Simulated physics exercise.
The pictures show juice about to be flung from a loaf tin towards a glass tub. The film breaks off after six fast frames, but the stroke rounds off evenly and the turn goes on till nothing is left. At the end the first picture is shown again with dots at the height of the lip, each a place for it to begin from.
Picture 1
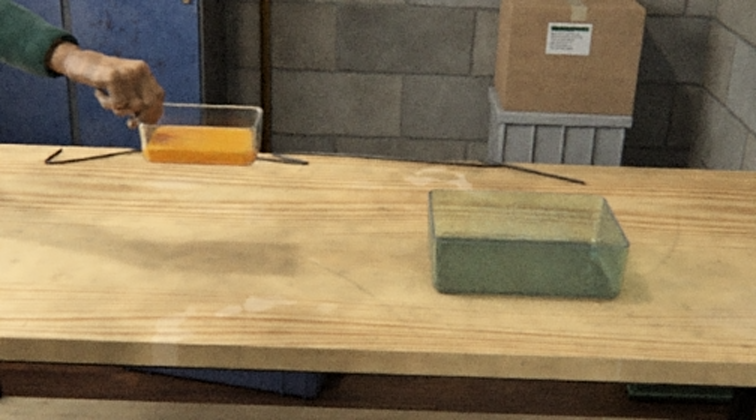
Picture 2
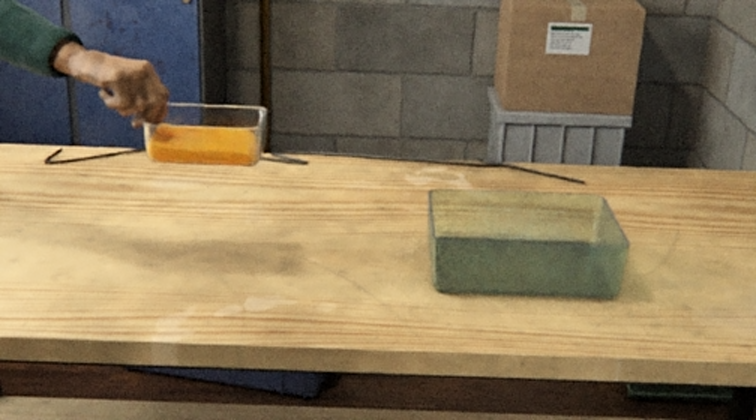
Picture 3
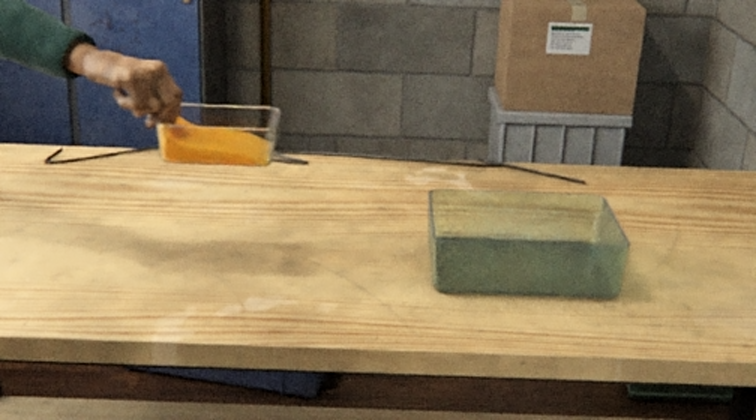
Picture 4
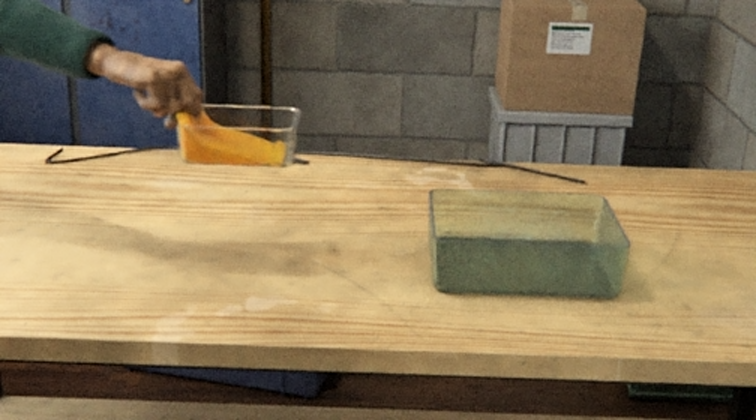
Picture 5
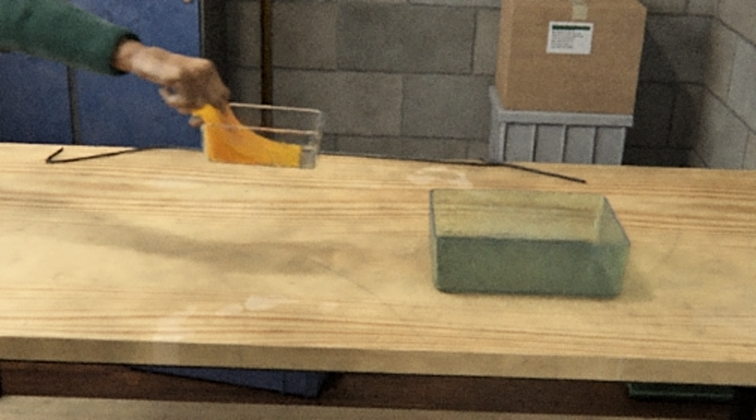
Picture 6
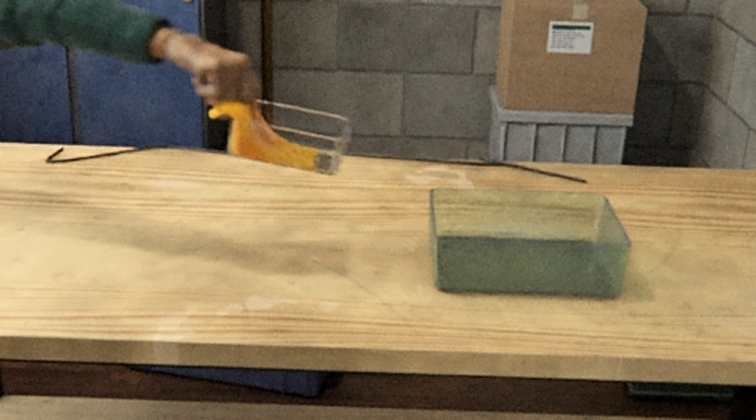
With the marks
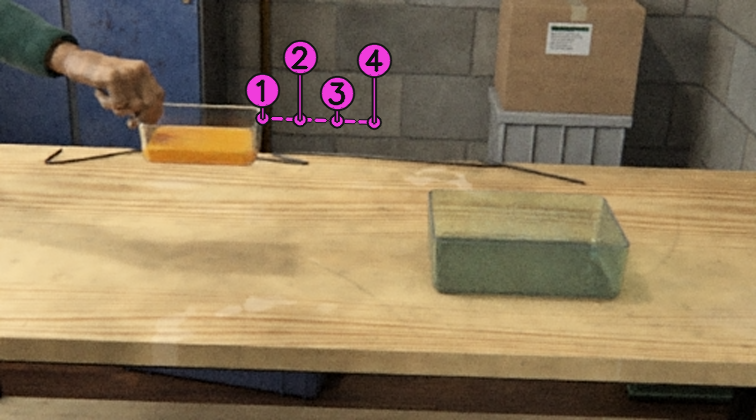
Orange juice sits in a clear container that a hand slides rightward along a wooden table towards a glass tub; the juice surges up the left side and over the rim as the container lifts and tilts slightly.
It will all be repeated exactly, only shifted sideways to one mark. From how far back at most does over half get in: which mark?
That is spot 2.
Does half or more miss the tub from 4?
No.
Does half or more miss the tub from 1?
Yes, that goes wrong.
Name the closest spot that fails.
That is spot 1.
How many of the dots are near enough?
Three of the four.
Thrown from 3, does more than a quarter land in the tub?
Yes, clearly.
In magenta, 1 at (262, 118); 2 at (300, 119); 3 at (337, 121); 4 at (374, 122).
For spot 1, about 13 % lands in the tub, 84 % falls short and 3 % goes beside or beyond.
For spot 2, about 64 % lands in the tub, 28 % falls short and 9 % goes beside or beyond.
For spot 3, about 68 % lands in the tub, 21 % falls short and 11 % goes beside or beyond.
For spot 4, about 75 % lands in the tub, 12 % falls short and 13 % goes beside or beyond.
